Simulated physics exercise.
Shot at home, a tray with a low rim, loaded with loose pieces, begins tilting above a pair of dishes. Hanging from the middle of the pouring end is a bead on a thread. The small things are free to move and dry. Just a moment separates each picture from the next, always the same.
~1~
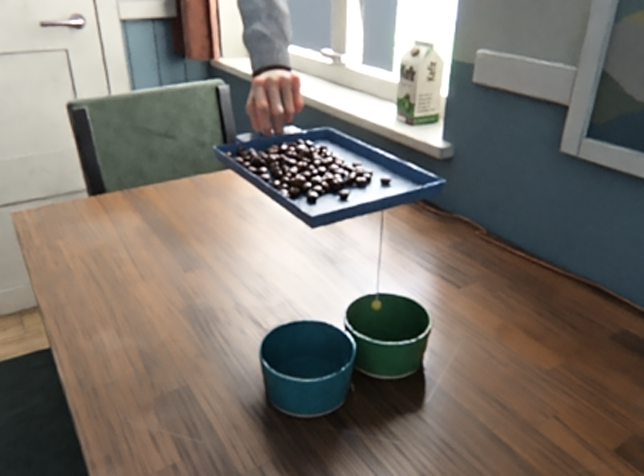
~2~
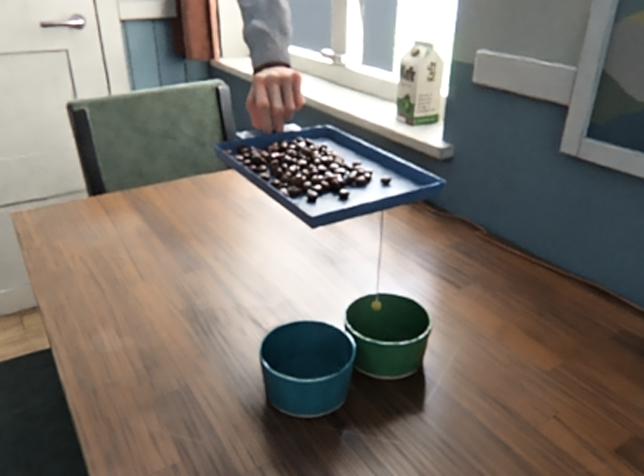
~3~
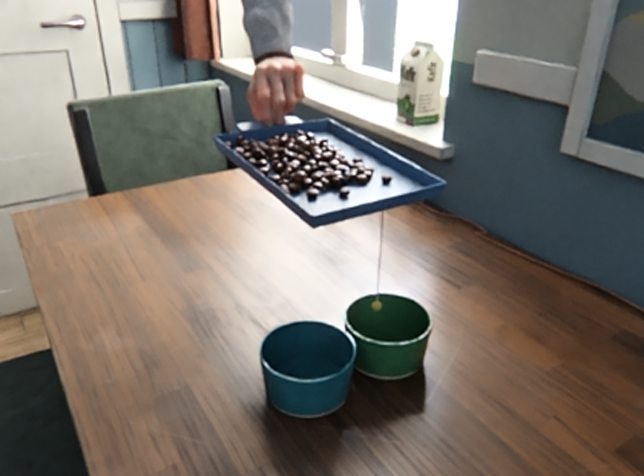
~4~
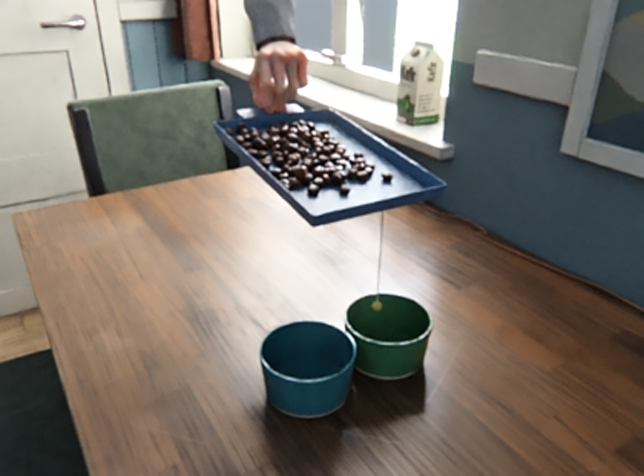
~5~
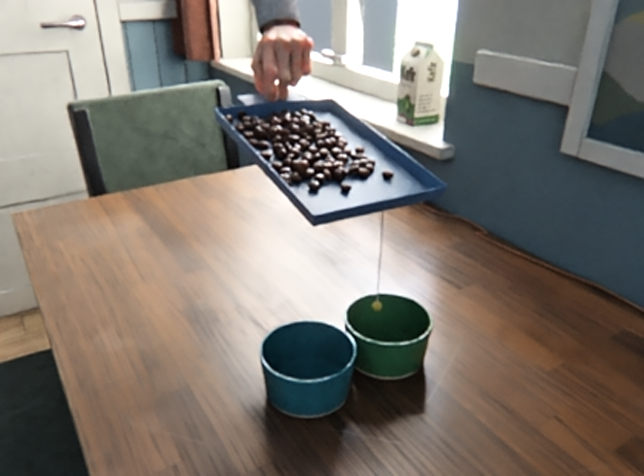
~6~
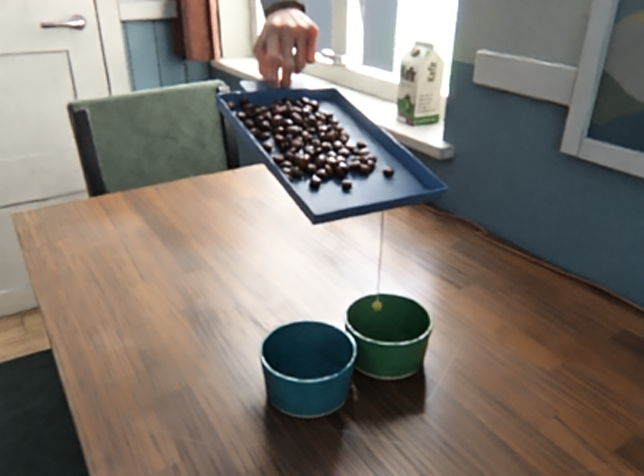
The footage shows a hand holding a blue tray of small dark pieces above two bowls on a wooden table, then gradually raising its far end so the tray tilts toward the viewer, while the bowls and hanging bead stay still.
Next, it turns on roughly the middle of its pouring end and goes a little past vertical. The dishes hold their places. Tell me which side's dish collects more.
The right side's.
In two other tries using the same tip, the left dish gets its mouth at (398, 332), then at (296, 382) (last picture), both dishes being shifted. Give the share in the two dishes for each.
Well, you'd get about 80 per cent and then about 40 per cent.
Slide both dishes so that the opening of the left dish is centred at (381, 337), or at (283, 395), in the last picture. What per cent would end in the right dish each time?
Respectively 40 percent and 20 percent.
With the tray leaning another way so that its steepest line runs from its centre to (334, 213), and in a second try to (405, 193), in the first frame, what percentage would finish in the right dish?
Roughly 0 % in the first case and 20 % in the second.
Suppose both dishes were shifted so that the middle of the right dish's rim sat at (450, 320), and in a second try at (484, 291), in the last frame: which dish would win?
Try 1 - the dish at right, try 2 - the dish at left.
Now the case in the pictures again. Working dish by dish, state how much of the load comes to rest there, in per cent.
0 % left, 30 % right.
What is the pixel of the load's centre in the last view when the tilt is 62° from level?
Look about (398, 187) in the last picture.
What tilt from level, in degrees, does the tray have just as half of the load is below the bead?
It is at around 90 degrees by then.
Shortly afterwards, tray tipped steeply; all but a few on the tray; a little in the air.
Next, tray tipped past a quarter turn; a little on the tray; near a quarter in the right dish; near half outside both; near a quarter in the air.
Some moments later, tray tipped past a quarter turn; near a quarter in the right dish; near two thirds outside both.
In the end, tray tipped past a quarter turn; none at all in the left dish; near a quarter in the right dish; near two thirds outside both.
